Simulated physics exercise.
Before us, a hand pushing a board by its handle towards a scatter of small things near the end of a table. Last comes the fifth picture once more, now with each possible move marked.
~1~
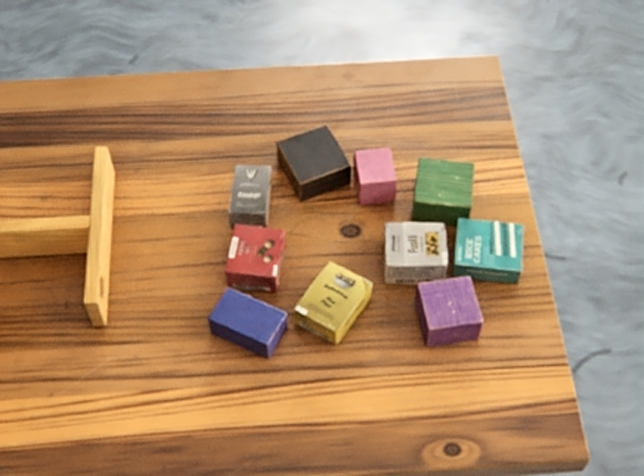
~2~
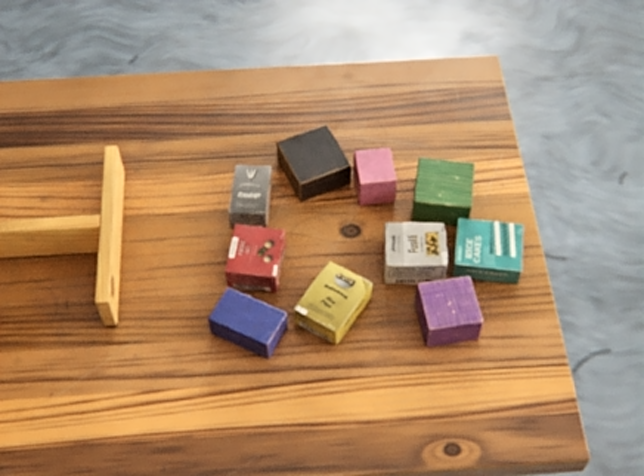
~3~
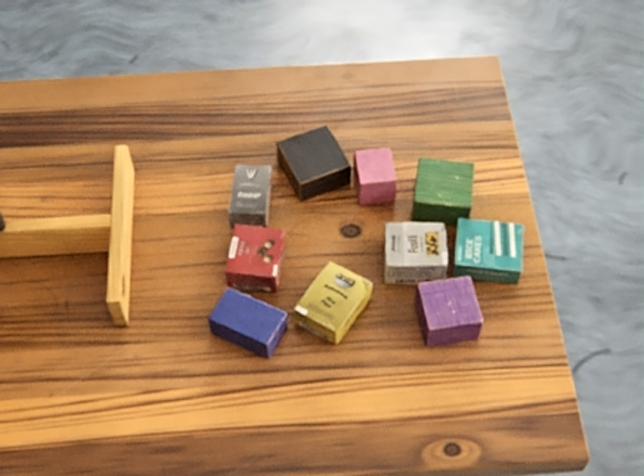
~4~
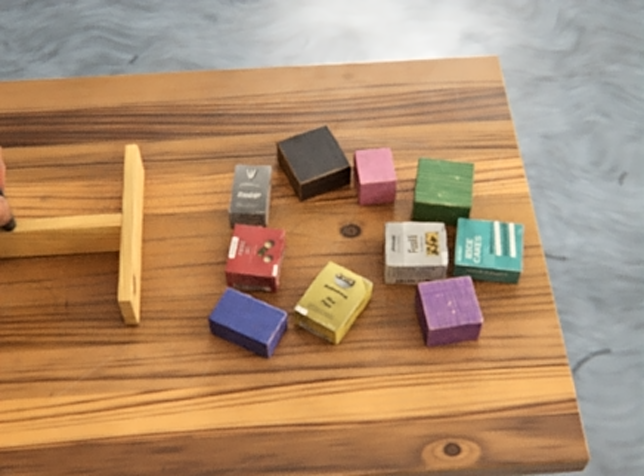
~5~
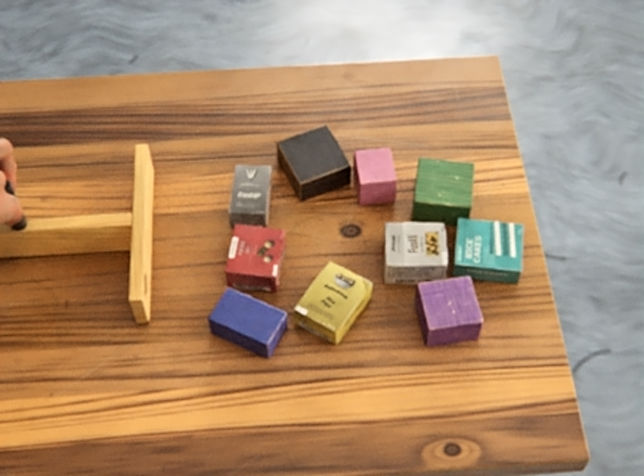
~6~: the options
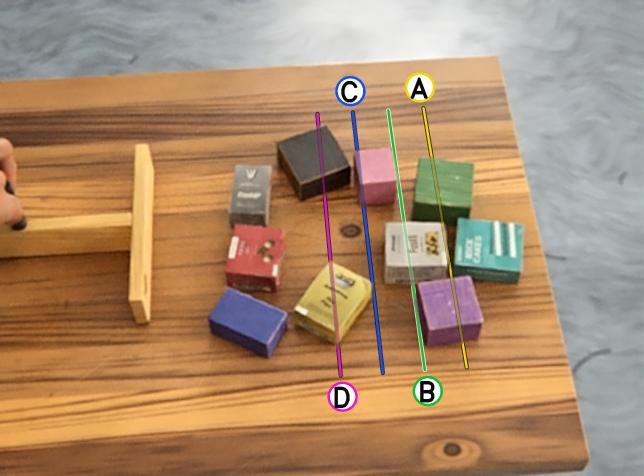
The video shows a wooden board with a handle sliding slowly a short way right across a wooden table, a hand coming into view on its handle, while the colourful small boxes and blocks ahead of it stay still.
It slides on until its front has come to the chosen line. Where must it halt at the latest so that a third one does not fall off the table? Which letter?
A.
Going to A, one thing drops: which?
It is the turquoise packet.
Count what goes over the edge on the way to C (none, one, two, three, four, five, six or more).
The count is none.
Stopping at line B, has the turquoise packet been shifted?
Yes.
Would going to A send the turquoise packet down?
Yes.
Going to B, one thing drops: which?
The turquoise packet.
On the copy, A at (443, 227); B at (405, 229); C at (367, 231); D at (328, 234).
On A. First, board (249, 211); blue block (284, 331); black block (318, 162).
Then, board (358, 205); turquoise packet (515, 253); green block (468, 197).
Finally, board (441, 200); turquoise packet over the edge; white packet (533, 250); one fallen.
By contrast, B is within the limit but short; C is within the limit but short; D is within the limit but short.
